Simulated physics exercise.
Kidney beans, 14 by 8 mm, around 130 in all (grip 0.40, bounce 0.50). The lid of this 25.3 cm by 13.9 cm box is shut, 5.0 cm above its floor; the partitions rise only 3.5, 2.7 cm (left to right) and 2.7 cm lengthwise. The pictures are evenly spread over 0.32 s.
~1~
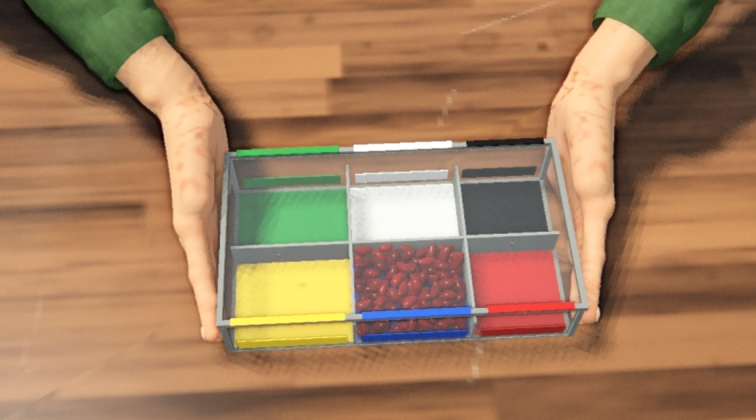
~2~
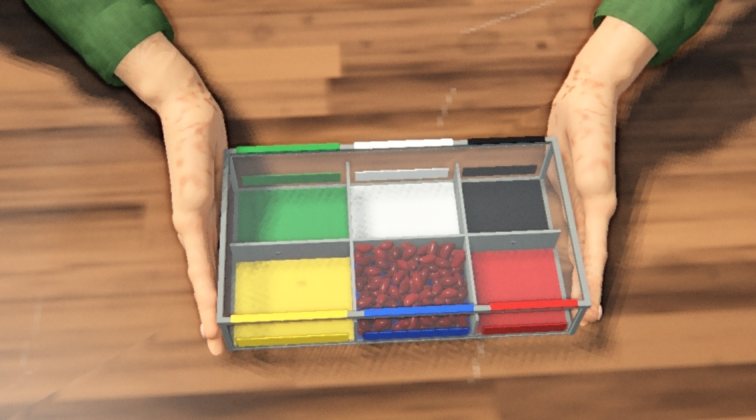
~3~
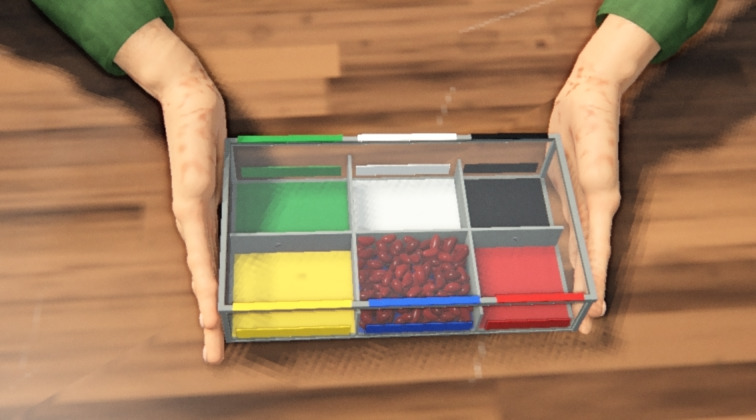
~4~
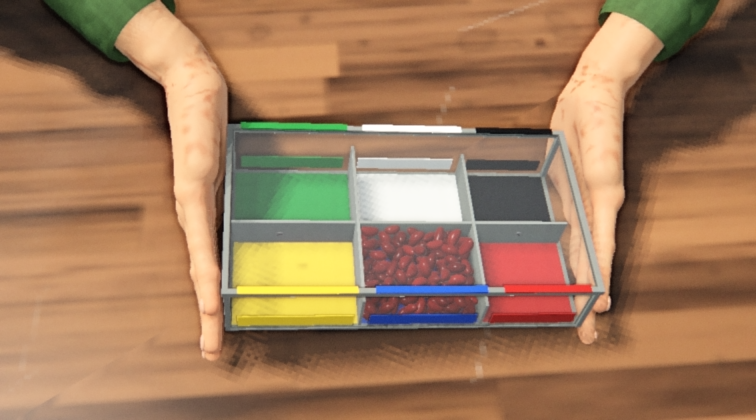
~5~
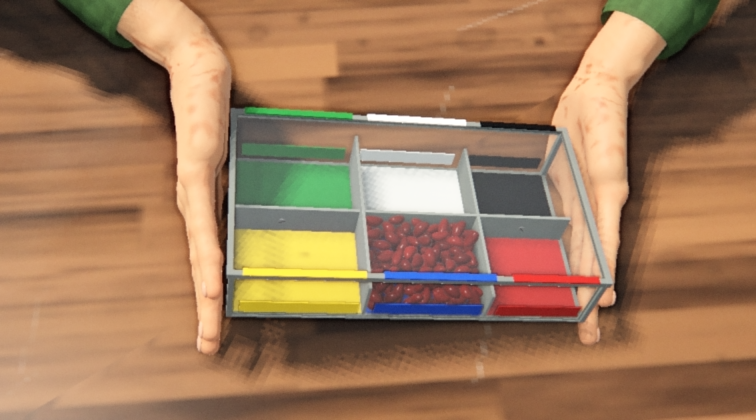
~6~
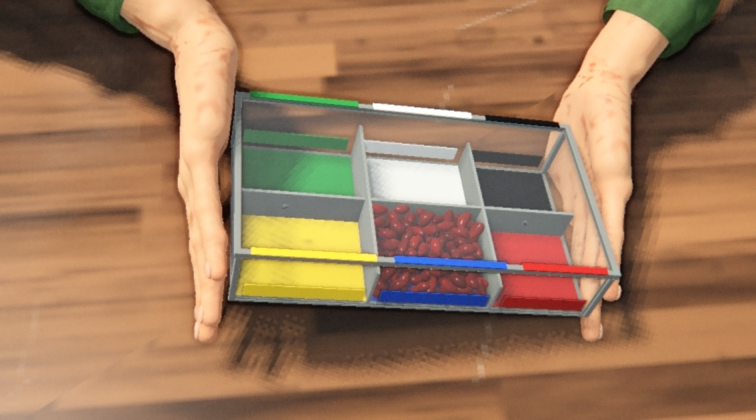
Above a brown wooden tabletop, seen from a high angle by a still camera, two hands in green sleeves hold a clear closed box by its left and right ends. Its six compartments are green, white and black at the back, and yellow, blue and red in front, with dark red beans heaped in the blue one. The hands slowly tilt the box, raising its front, more so on the left, while the beans stay in their compartment.
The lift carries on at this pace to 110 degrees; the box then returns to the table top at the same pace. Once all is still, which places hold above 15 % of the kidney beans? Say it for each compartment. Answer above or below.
Red below, blue below, green below, yellow below, white below, black above.
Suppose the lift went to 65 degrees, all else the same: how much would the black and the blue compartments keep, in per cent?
Black 20, blue 70.
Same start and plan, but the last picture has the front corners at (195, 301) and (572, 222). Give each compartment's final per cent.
Red 0; blue 20; green 70; yellow 5; white 5; black 0.
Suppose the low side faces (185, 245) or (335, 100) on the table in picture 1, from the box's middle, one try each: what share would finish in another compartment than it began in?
Some 75 and 100 per cent.
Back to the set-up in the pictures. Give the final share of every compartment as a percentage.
Red 5; blue 0; green 0; yellow 0; white 0; black 95.
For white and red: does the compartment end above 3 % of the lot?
White no, red yes.
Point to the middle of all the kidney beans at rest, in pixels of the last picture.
At about (521, 198).
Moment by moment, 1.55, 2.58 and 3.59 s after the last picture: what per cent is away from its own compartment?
About 90, 100, 100.
Then, 1.55 s after the last picture, tilt 110 degrees; red 10 %, blue 10 %, black 80 %.
Then, 2.58 s after the last picture, tilt 50 degrees; red 5 %, black 95 %.
Then, 3.59 s after the last picture, tilt 0 degrees; red 5 %, black 95 %.
In the end, red 5 %, blue 0 %, green 0 %, yellow 0 %, white 0 %, black 95 %.
